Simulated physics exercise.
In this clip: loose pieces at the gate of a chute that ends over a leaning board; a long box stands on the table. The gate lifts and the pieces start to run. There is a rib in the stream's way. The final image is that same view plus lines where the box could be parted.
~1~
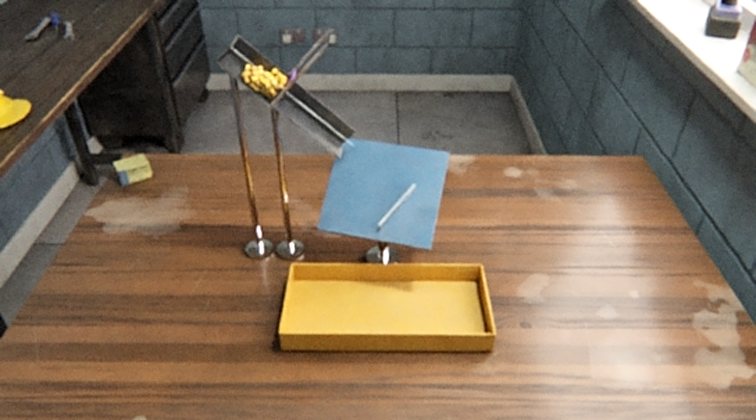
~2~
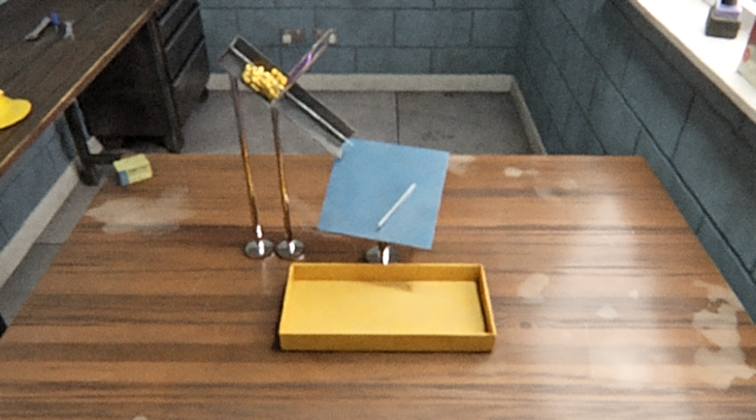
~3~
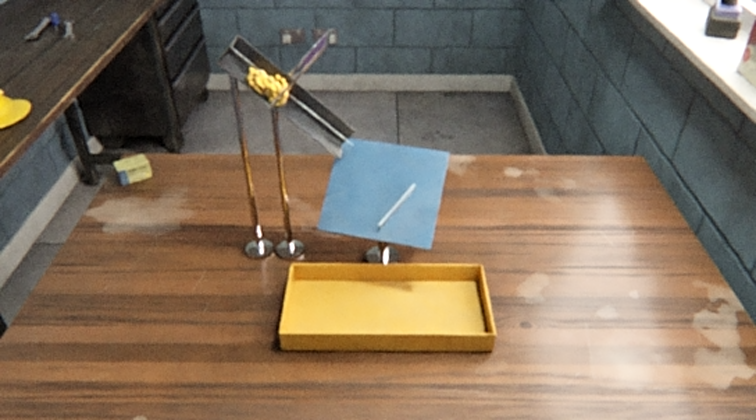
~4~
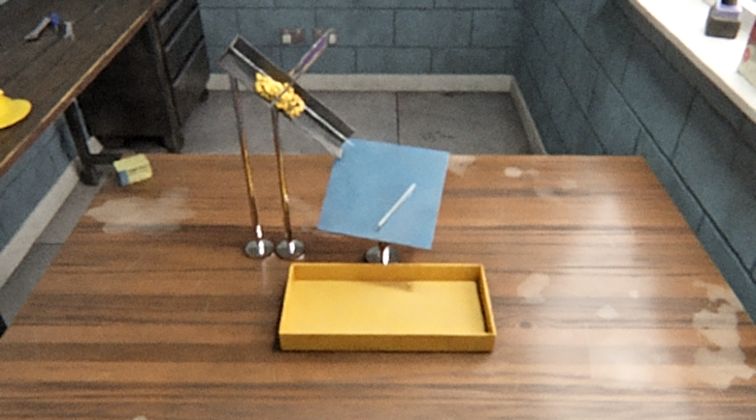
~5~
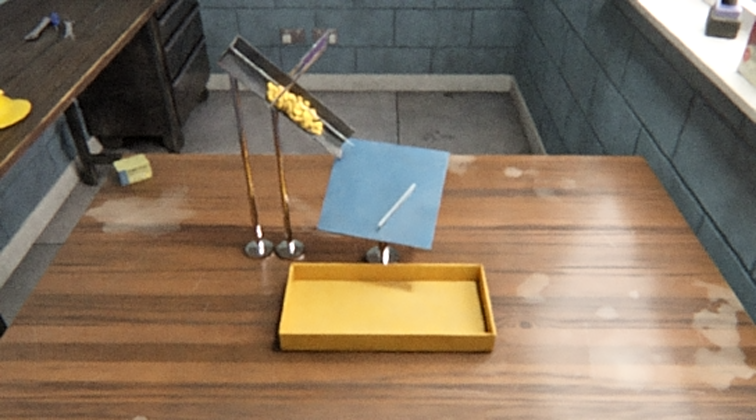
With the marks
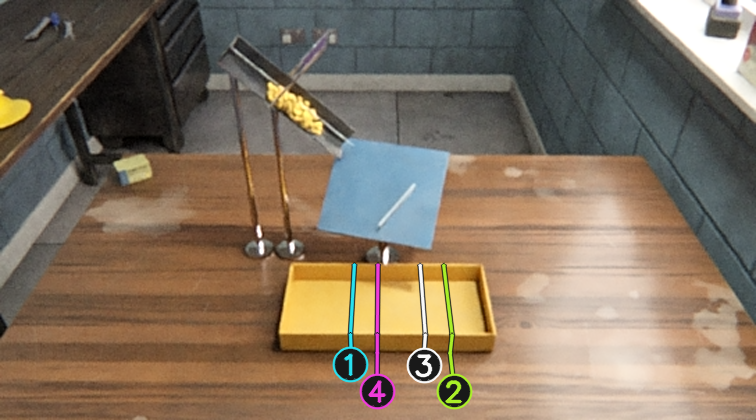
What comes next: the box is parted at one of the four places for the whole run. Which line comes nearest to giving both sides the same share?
Go for 1.
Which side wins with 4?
Left.
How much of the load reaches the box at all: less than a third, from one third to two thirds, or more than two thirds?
More than two thirds.
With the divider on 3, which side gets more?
More lands on the left.
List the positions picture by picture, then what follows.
Load behind the gate (264, 82), puffed corn balls; lip of the chute (341, 152), sloping fairly steeply, in the first frame.
Middle of the board (383, 191), tilted fairly steeply; middle of its low edge (372, 239); of its high edge (394, 144), in the second frame.
Front corners of the box (280, 333) and (495, 334), empty; front of the load (284, 99), in the third frame.
Middle of the load (282, 94); its front (300, 108), roughly a third of the way to the lip; rib from (415, 184) to (379, 225), in the fourth frame.
Middle of the load (290, 108); its front (320, 129), roughly two thirds of the way to the lip, in the fifth frame.
On the marked copy, line 1 crosses the front rim at (350, 333); line 2 crosses the front rim at (452, 334); line 3 crosses the front rim at (425, 334); line 4 crosses the front rim at (377, 333).
Choosing 1, of what is caught, roughly half on the left of the divider, roughly half on the right.
Choosing 2, of what is caught, almost all on the left of the divider, just a few on the right.
Choosing 3, of what is caught, almost all on the left of the divider, about a tenth on the right.
Choosing 4, of what is caught, almost all on the left of the divider, about a tenth on the right.
